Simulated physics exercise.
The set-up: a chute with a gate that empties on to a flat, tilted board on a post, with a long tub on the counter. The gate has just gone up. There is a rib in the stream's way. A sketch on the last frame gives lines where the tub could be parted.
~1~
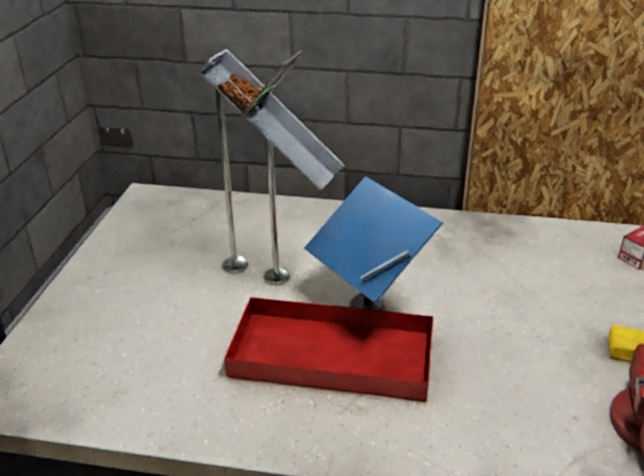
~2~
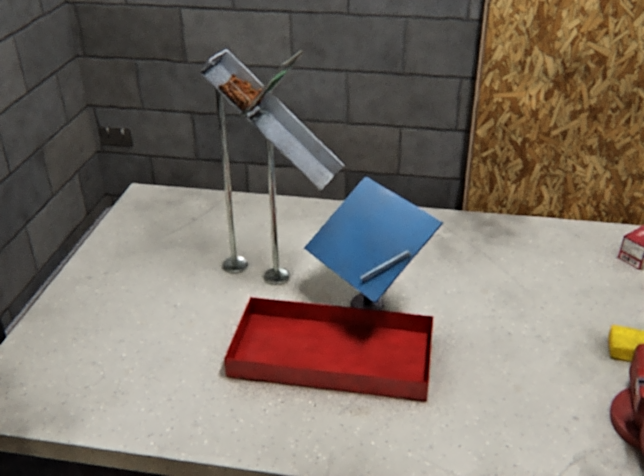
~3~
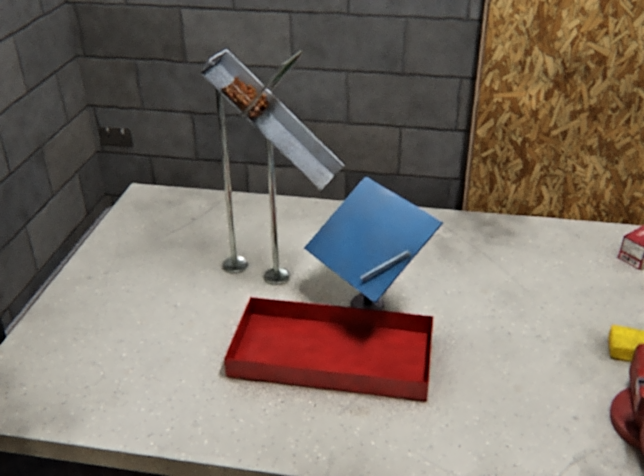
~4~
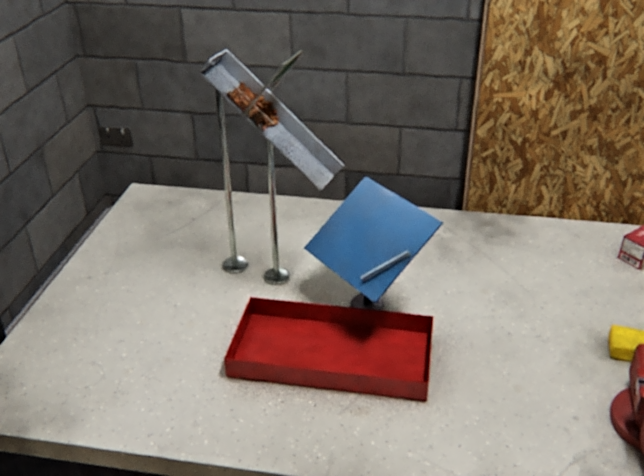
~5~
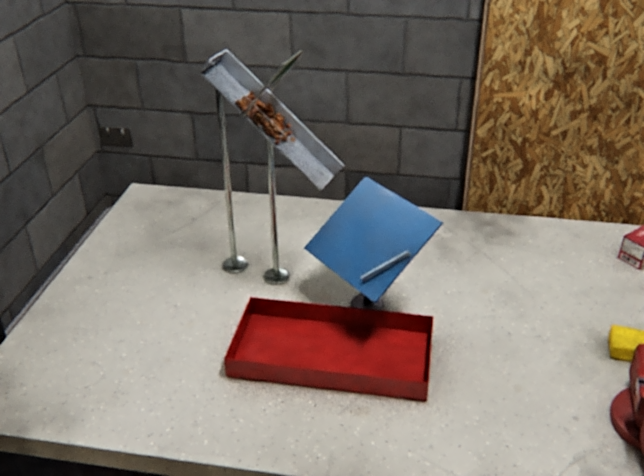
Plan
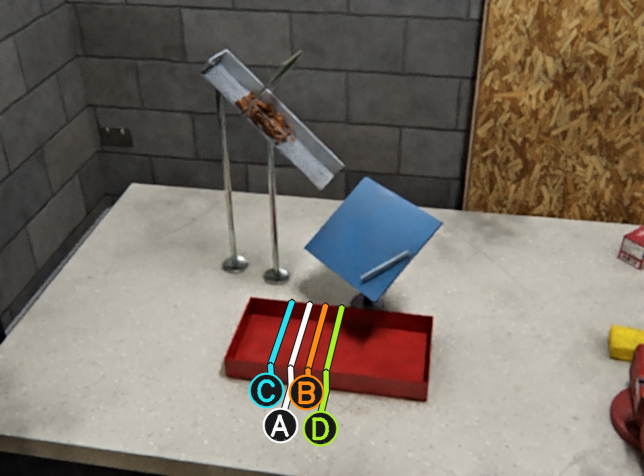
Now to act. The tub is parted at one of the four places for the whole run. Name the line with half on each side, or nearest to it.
Use line B.
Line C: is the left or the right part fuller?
Right.
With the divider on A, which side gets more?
Right.
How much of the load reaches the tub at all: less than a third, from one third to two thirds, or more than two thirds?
More than two thirds.
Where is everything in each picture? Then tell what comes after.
Load behind the gate at (246, 95), cereal balls; lip of the chute at (327, 183), sloping fairly steeply, in the first frame.
Middle of the board at (370, 236), tilted fairly steeply; middle of its low edge at (337, 274); of its high edge at (402, 198), in the second frame.
Front corners of the tub at (225, 358) and (428, 383), empty; front of the load at (261, 112), in the third frame.
Middle of the load at (257, 104); its front at (276, 123), about a quarter of the way to the lip; rib from (408, 251) to (360, 278), in the fourth frame.
Middle of the load at (268, 115); its front at (293, 139), about half of the way to the lip, in the fifth frame.
On the marked copy, line A crosses the front rim at (290, 366); line B crosses the front rim at (308, 368); line C crosses the front rim at (270, 364); line D crosses the front rim at (326, 371).
With A, of what is caught, a small part on the left of the divider, most on the right.
With B, of what is caught, about half on the left of the divider, about half on the right.
With C, of what is caught, a stray few on the left of the divider, nearly all on the right.
With D, of what is caught, most on the left of the divider, a small part on the right.
